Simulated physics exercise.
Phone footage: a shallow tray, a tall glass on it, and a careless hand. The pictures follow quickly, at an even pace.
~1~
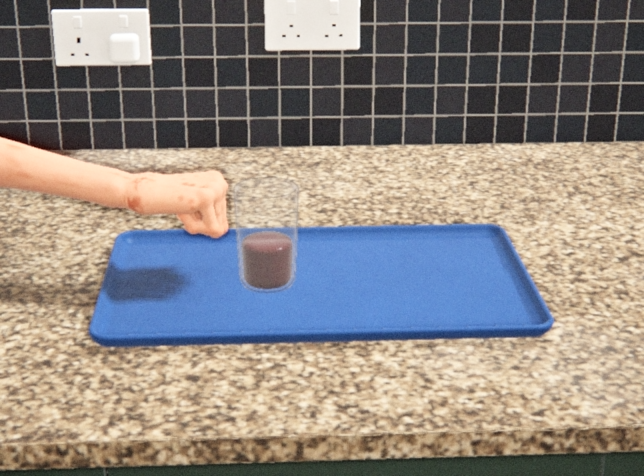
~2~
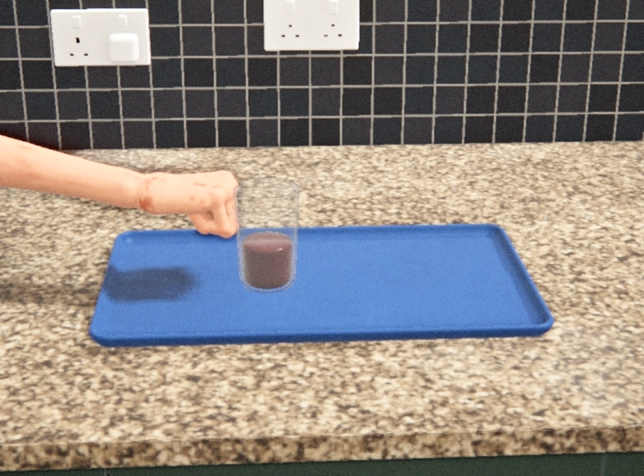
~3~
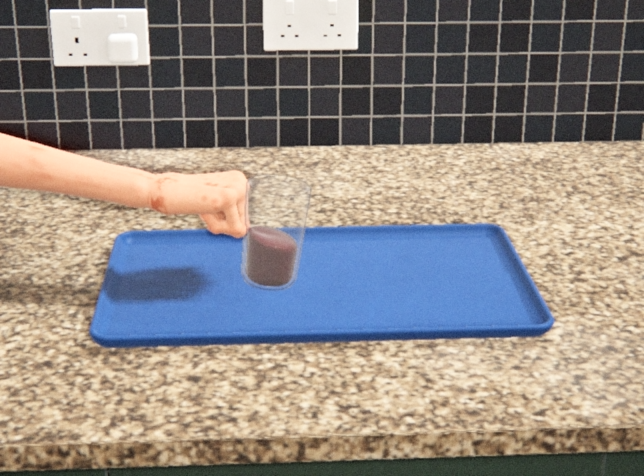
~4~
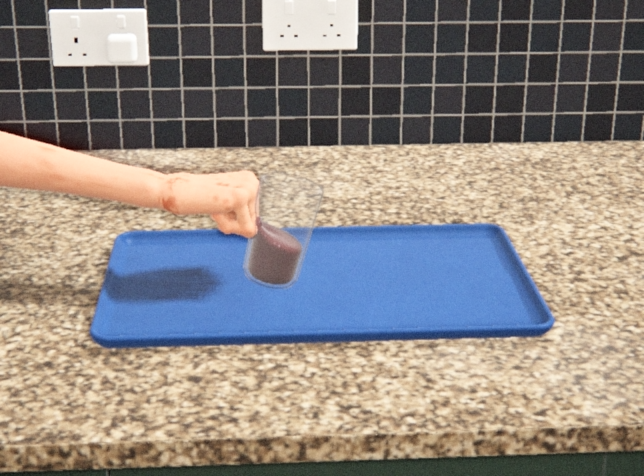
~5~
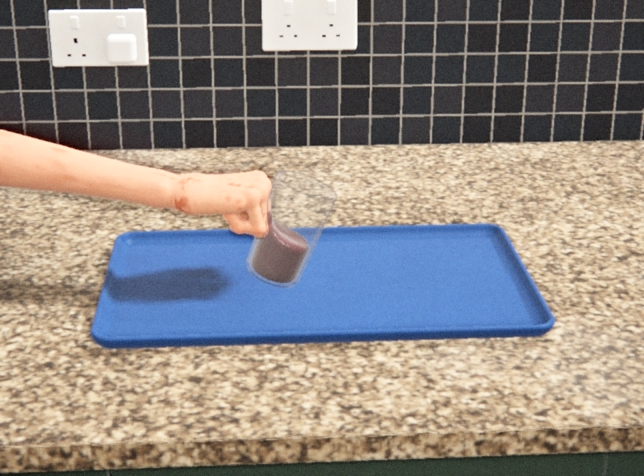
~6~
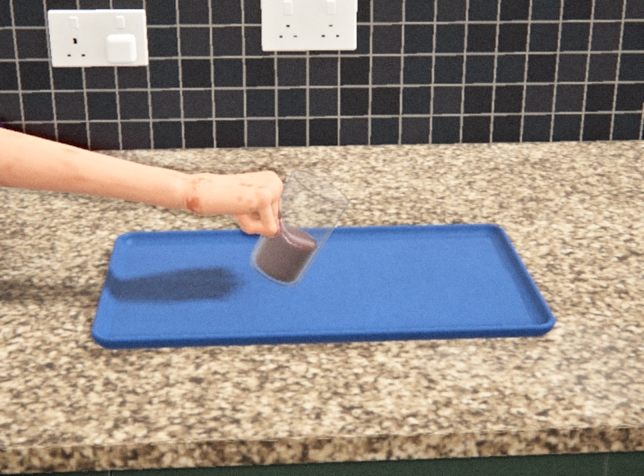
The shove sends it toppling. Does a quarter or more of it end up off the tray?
Remaining: Under three quarters.
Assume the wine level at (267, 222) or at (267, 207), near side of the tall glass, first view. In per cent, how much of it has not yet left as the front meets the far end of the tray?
About 55 per cent, then about 55 per cent.
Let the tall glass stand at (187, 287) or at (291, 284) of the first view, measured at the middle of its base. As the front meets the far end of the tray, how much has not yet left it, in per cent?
First 35 per cent, second 65 per cent.
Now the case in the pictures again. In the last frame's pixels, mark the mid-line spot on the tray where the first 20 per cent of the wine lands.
(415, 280).
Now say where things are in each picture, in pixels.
Tilt 0°; right rim (297, 189); surface from (242, 240) to (292, 239); the tray's far rim is at (524, 271); the tray is clear ahead, in the first picture.
Tilt 0°; right rim (297, 189); surface from (242, 240) to (292, 239), in the second picture.
Tilt 7°; right rim (309, 190); surface from (247, 228) to (297, 240), in the third picture.
Tilt 13°; right rim (321, 192); surface from (256, 218) to (302, 241), in the fourth picture.
Tilt 21°; right rim (335, 196); surface from (263, 223) to (310, 241), in the fifth picture.
Tilt 28°; right rim (347, 202); surface from (266, 232) to (317, 239), in the sixth picture.
A moment on, the tall glass lies on its side and 100 per cent is in the glass, 0 on the tray and 0 above or beyond its rim.
Next, the tall glass lies on its side and 68 per cent is in the glass, 25 on the tray and 7 above or beyond its rim.
Then the tall glass lies on its side and 32 per cent is in the glass, 53 on the tray and 15 above or beyond its rim.
Later the tall glass lies on its side and 18 per cent is in the glass, 42 on the tray and 40 above or beyond its rim.
Finally, 61 per cent is held by tray and glass, 39 is off the tray.
